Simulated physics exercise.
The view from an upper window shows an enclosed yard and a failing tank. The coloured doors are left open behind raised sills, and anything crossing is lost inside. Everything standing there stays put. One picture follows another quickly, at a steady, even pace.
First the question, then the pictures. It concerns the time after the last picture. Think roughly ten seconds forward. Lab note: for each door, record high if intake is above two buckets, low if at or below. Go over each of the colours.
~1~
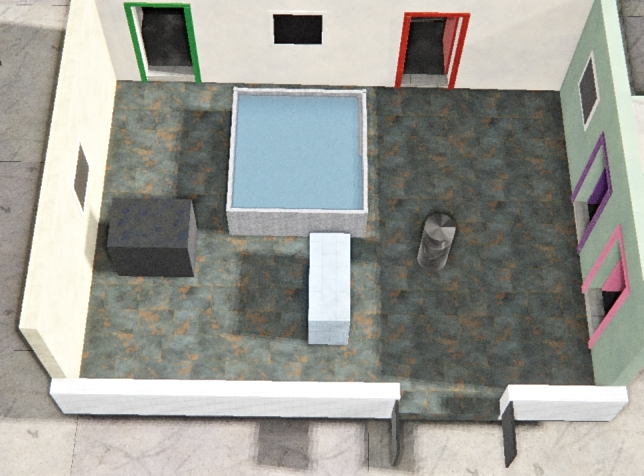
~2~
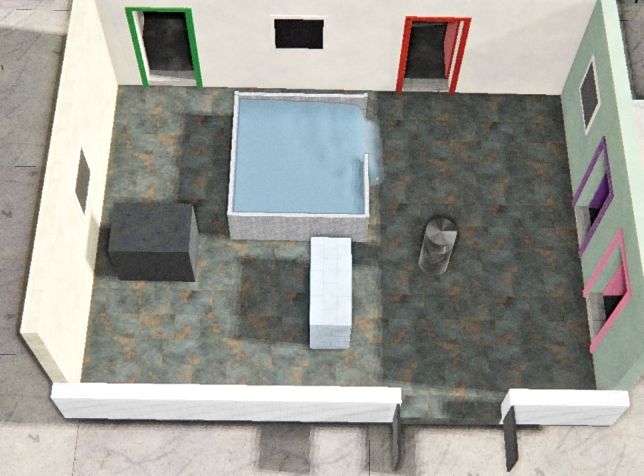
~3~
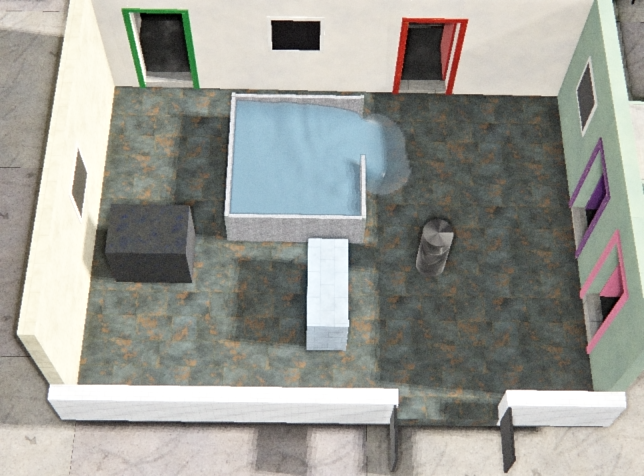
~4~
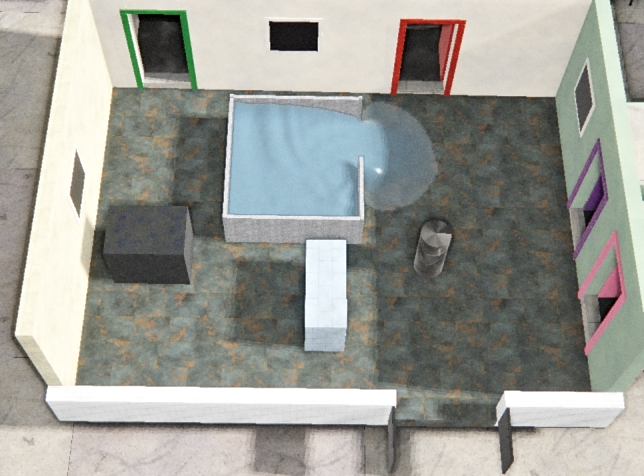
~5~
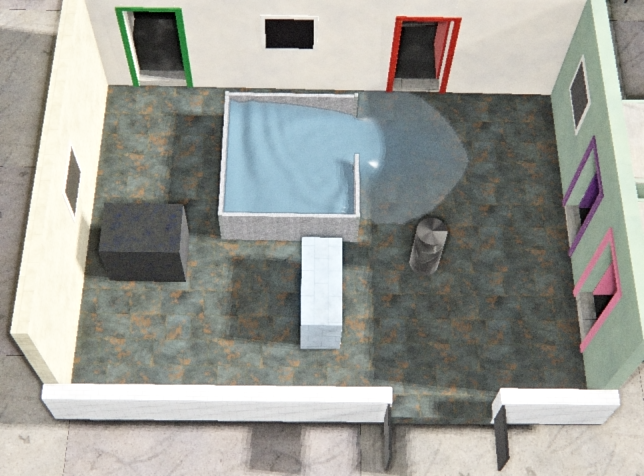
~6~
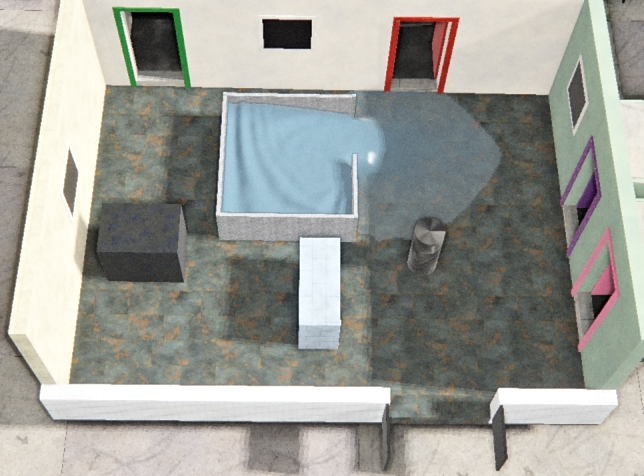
Pink door: Low; purple door: High; red door: High; green door: Low.
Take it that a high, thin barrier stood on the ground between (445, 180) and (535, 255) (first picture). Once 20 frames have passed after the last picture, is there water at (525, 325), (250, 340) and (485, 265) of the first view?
Taking the points in order, they are inundated, high and dry and inundated.
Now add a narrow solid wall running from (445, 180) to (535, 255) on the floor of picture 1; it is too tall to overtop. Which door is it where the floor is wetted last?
My answer is the door marked green.
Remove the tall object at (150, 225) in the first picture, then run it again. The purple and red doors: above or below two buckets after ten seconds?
After that, the purple one goes past it while the red one goes past it.
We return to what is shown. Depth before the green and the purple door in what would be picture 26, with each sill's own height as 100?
Some 0 percent and then some 280 percent.
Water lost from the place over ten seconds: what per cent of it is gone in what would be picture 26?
Near 30 in a hundred.
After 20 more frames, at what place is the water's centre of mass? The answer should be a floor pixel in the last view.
Centre of mass: Roughly (402, 183).
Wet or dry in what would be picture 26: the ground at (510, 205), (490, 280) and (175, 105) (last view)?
The three points read soaked through, soaked through and clear.
A moment on, water covers 25 % of the floor; the pink door not reached, the purple door wet at the sill, nothing in, the red door under two buckets in, the green door not reached.
Next, water covers 30 % of the floor; the pink door wet at the sill, nothing in, the purple door over two buckets in, the red door far over two buckets in, the green door not reached.
Then, water covers 35 % of the floor; the pink door wet at the sill, nothing in, the purple door far over two buckets in, the red door far over two buckets in, the green door not reached.
Later, water covers 50 % of the floor; the pink door wet at the sill, nothing in, the purple door far over two buckets in, the red door far over two buckets in, the green door not reached.
In the end, water covers 80 % of the floor; the pink door wet at the sill, nothing in, the purple door far over two buckets in, the red door far over two buckets in, the green door not reached.
